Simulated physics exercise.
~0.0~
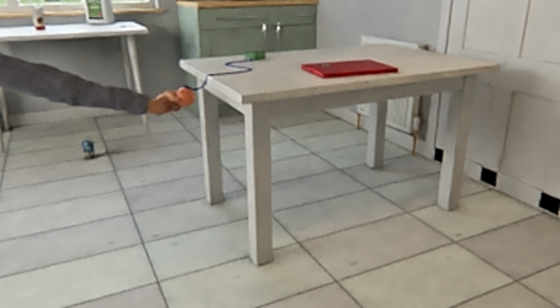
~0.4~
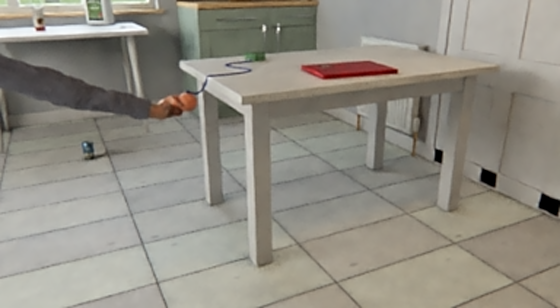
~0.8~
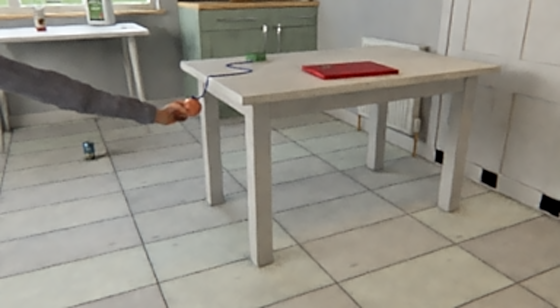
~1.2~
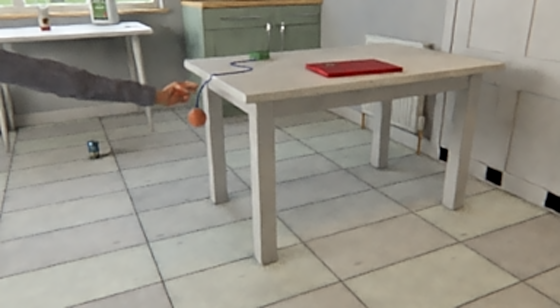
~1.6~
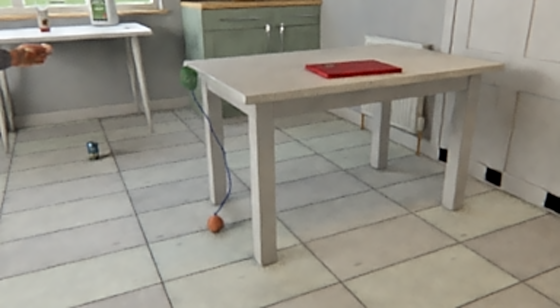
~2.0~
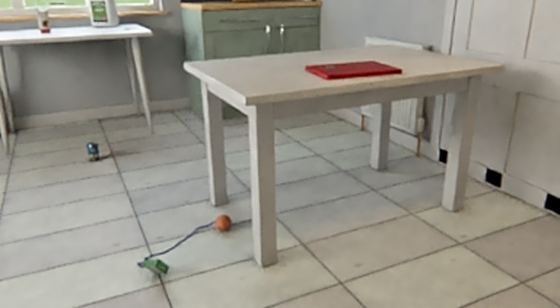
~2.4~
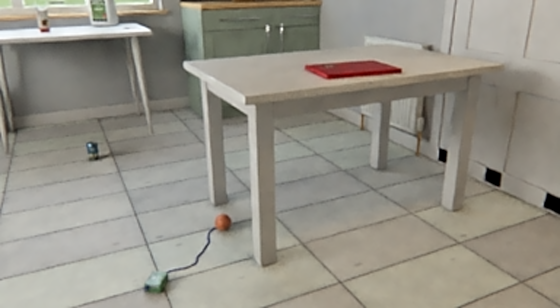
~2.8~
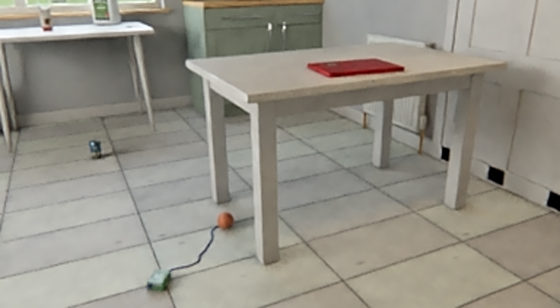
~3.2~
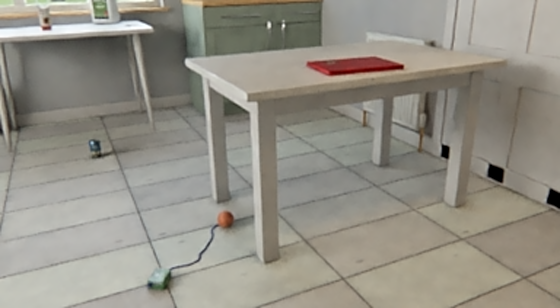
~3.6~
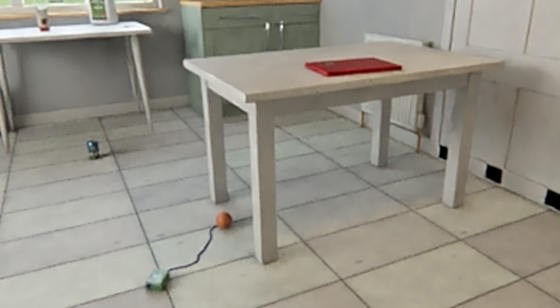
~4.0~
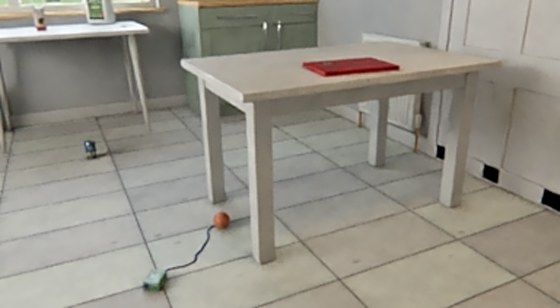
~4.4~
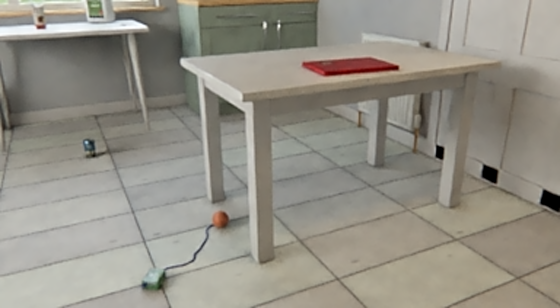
In this clip, a hand lowers an orange tied to a string past the left end of a white table holding a red laptop, then lets go; the orange drops to the floor, pulling a small green box off after it, and both lie still on the tiles.
